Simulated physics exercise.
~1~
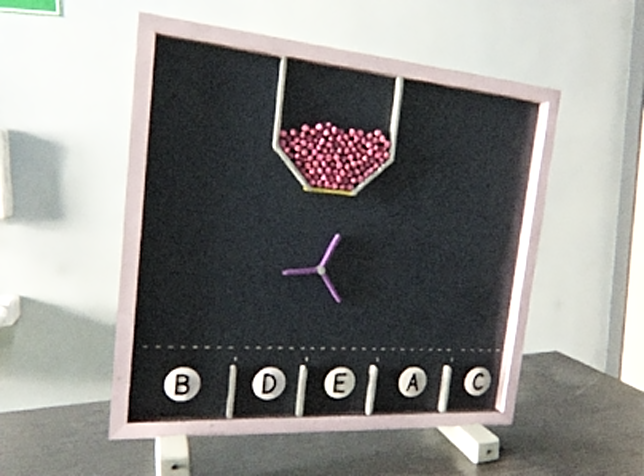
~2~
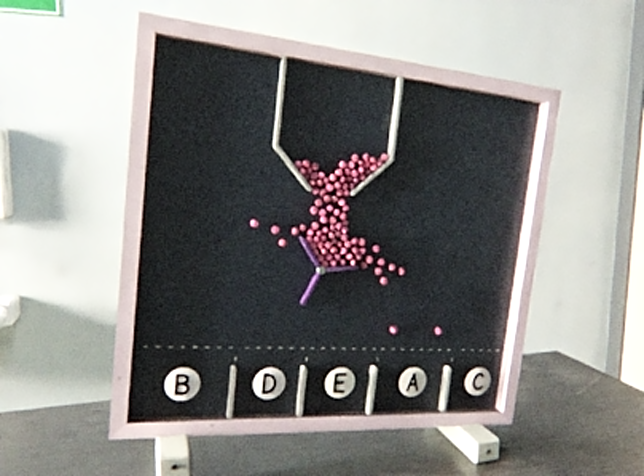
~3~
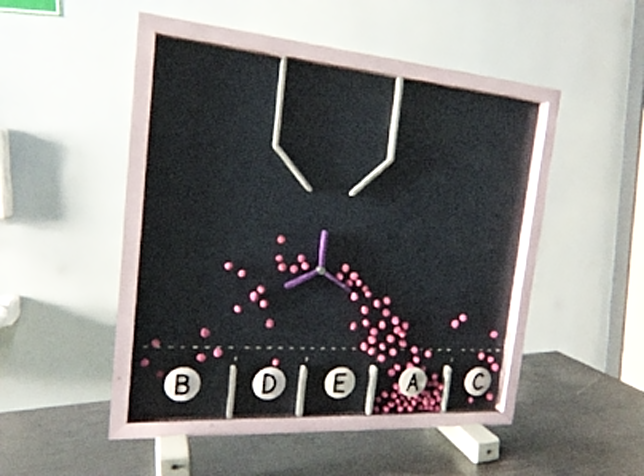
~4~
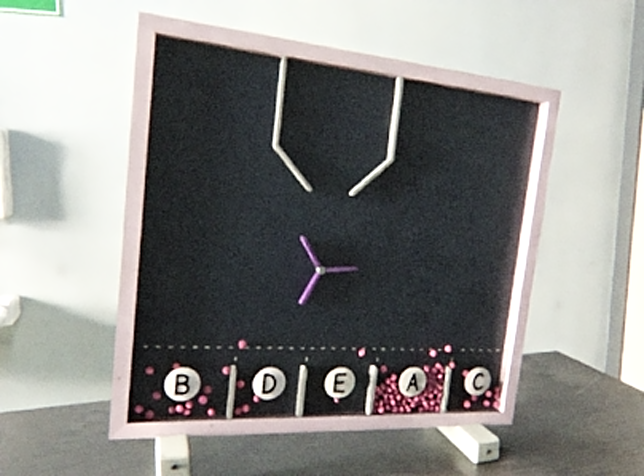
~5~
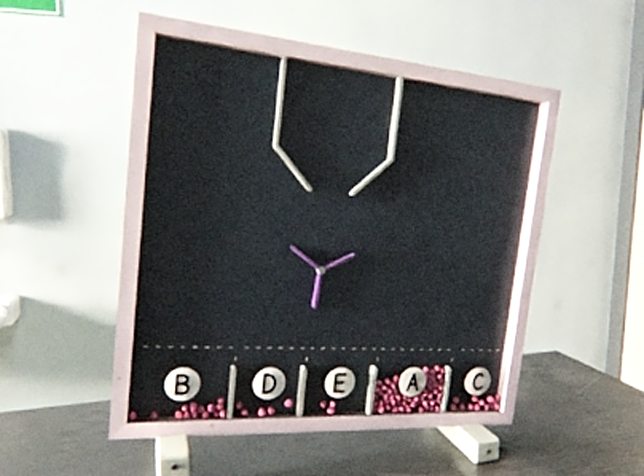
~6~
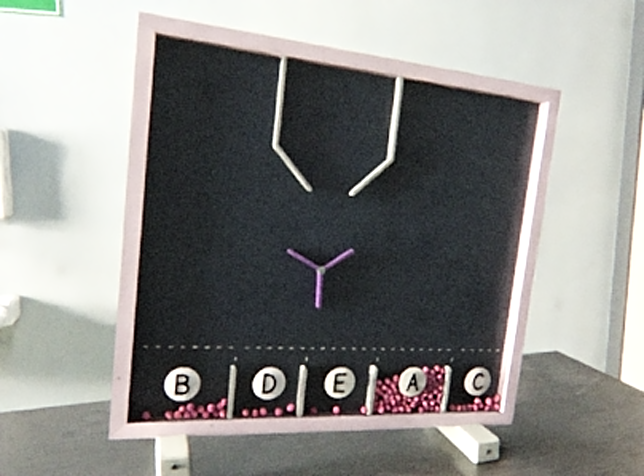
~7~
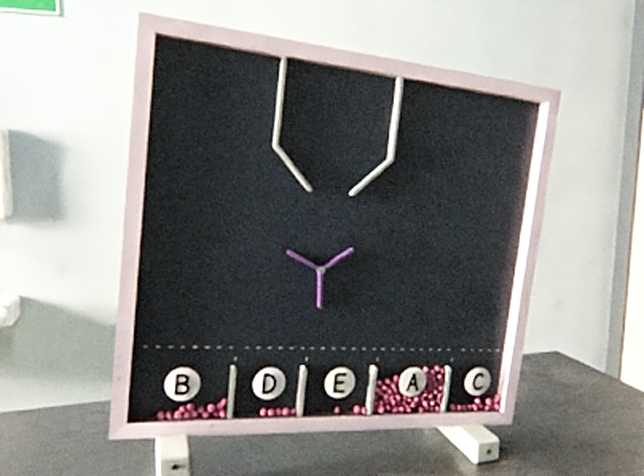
Pink beads pouring from a hopper onto a turning purple three-armed spinner, scattering into lettered bins and settling mostly in A.
